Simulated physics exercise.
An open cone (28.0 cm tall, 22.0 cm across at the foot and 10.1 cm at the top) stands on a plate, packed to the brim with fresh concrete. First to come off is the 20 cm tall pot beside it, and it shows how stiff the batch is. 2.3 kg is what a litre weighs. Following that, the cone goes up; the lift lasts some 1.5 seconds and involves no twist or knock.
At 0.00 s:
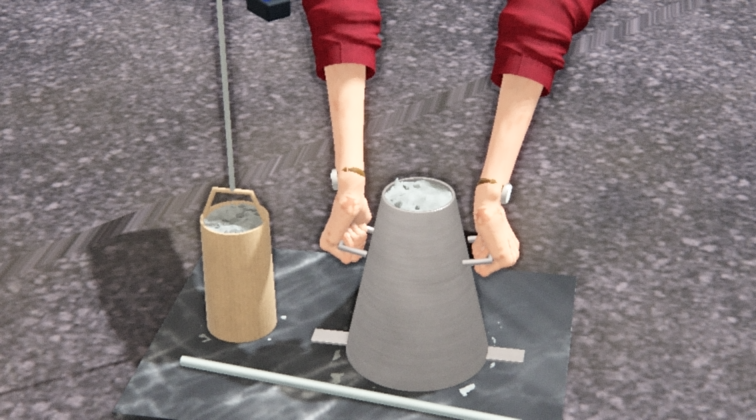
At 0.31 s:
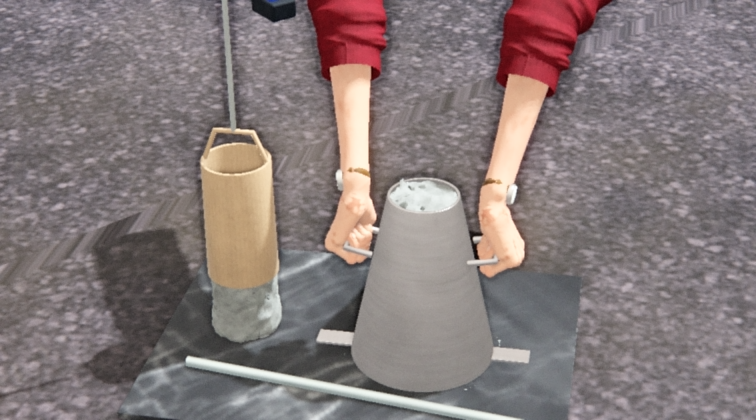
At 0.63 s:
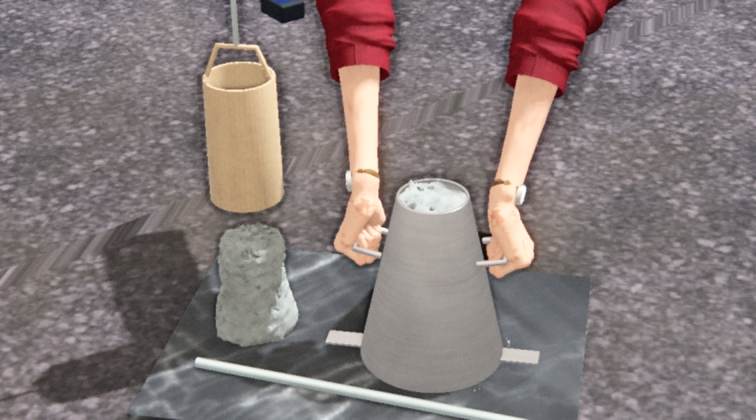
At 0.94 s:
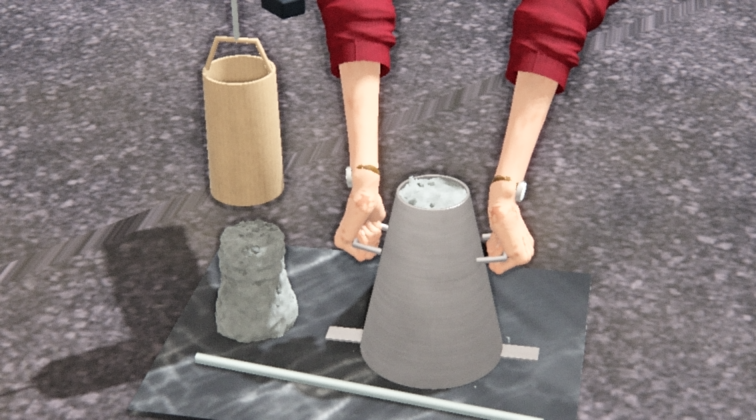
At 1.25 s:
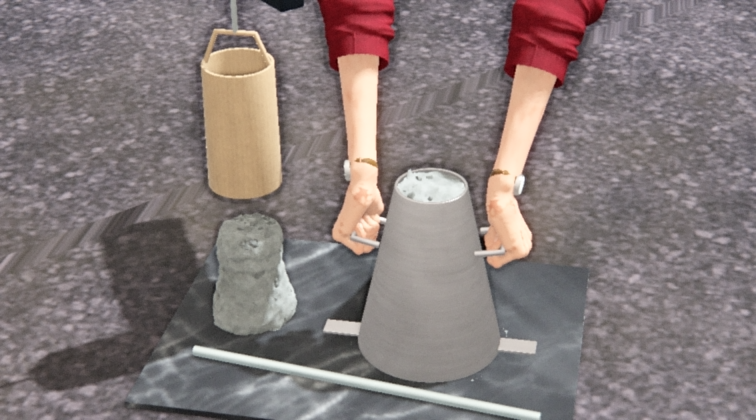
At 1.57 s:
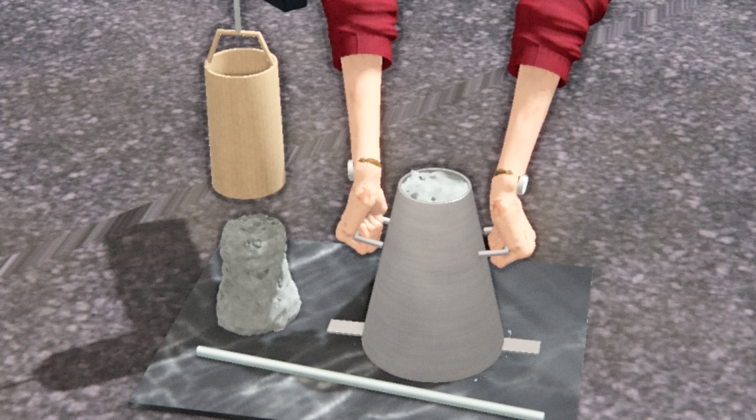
To begin with, two hands grip the handles of a gray cone filled with wet concrete, beside a tan pot on a dark plate. The pot rises straight up, baring a lumpy gray heap that settles very slightly, while the cone stays down in the hands' grip.
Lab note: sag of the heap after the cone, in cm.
Sag roughly 3 cm.
After 1.9 s, the cone is up 5.3 cm; the fresh concrete has come down 1.3 cm to 27 cm and is 22 cm wide.
After 2.3 s, the cone is up 17 cm; the fresh concrete has come down 2.4 cm to 26 cm and is 23 cm wide.
After 2.7 s, the cone is up 29 cm; the fresh concrete has come down 2.5 cm to 25 cm and is 23 cm wide.
After 3.1 s, the cone is clear; the fresh concrete has come down 2.6 cm to 25 cm and is 23 cm wide.
After 3.7 s, at rest, the cone is clear; the fresh concrete has come down 2.6 cm to 25 cm and is 23 cm wide.
